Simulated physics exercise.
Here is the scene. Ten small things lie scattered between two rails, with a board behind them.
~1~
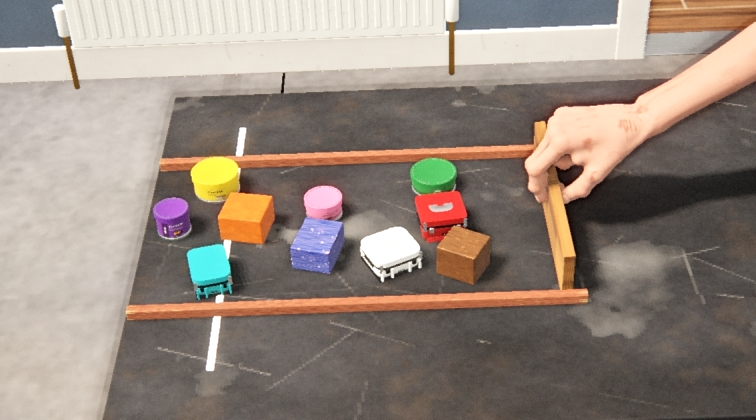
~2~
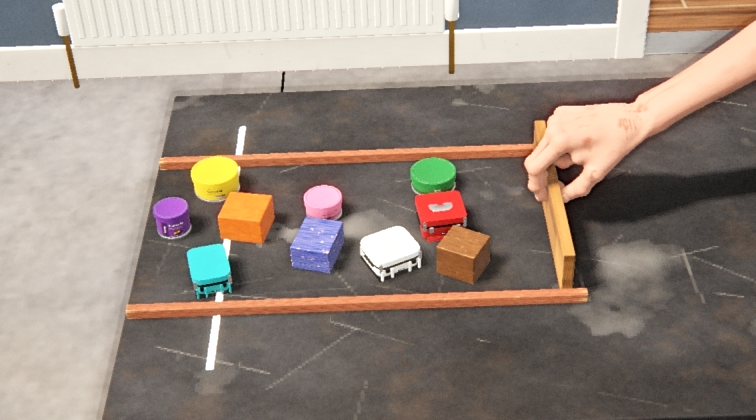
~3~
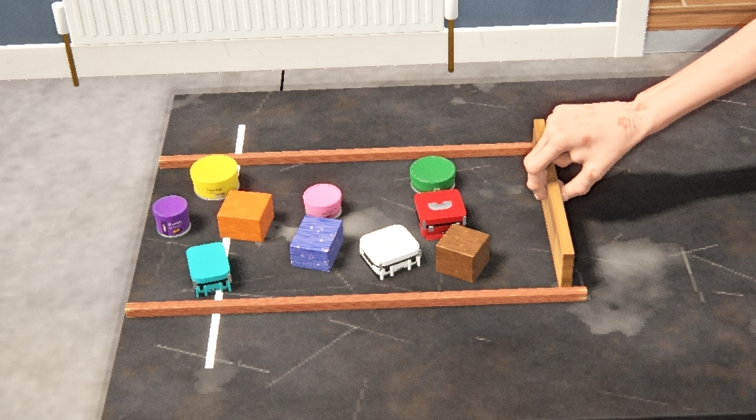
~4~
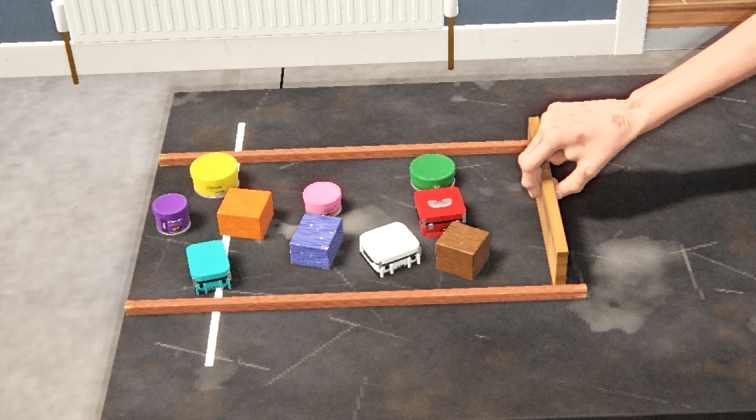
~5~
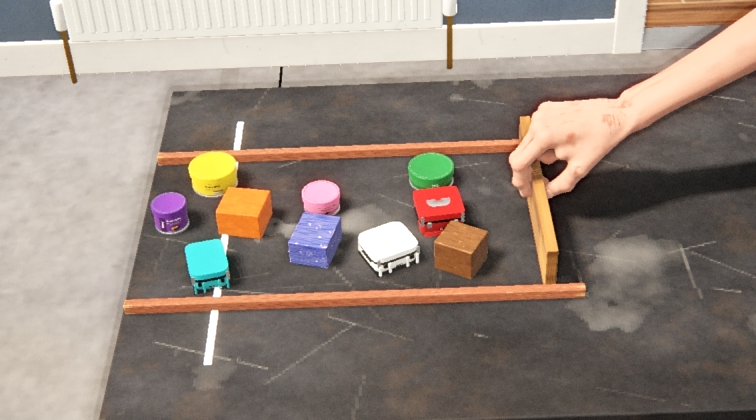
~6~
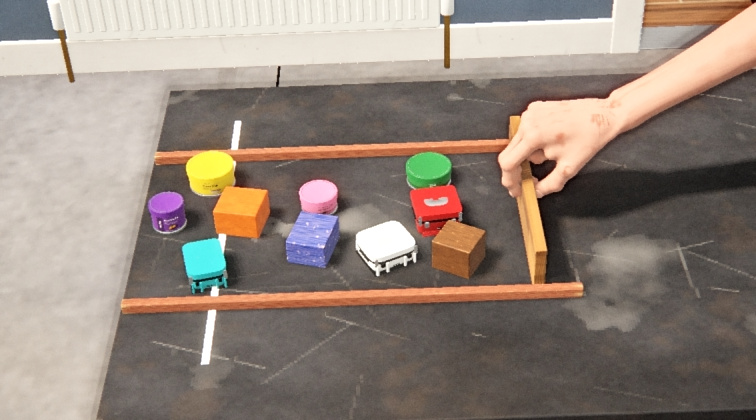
A hand sliding a wooden board slightly left between two rails, toward ten small colourful pots, blocks and cases lying still.
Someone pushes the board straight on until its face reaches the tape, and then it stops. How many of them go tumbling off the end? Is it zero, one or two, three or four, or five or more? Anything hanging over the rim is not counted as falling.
Mind you, the pieces that take the plunge come to one or two.
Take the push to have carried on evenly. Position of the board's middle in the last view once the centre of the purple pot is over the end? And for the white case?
The purple pot gives roughly (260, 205), the white case roughly (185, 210).
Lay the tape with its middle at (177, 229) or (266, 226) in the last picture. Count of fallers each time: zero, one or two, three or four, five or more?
Counts by place: At least five, then no fall at all.
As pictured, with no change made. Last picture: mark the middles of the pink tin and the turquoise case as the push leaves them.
They finish at roughly (204, 195) and (139, 277) respectively.
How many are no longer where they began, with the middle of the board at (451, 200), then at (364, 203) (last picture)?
That gives 4 for the first and 7 for the second.
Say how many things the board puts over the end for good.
Result: A total of 1.
Soon after, none off yet; purple pot at rest near (168, 213); yellow pot at rest near (211, 175); turquoise case at rest near (205, 266).
Then, none off yet; purple pot moved a little near (148, 214); yellow pot moved a little near (204, 169); turquoise case moved a little near (181, 274).
At rest, the number that fall off is one or two; fallen, purple pot.
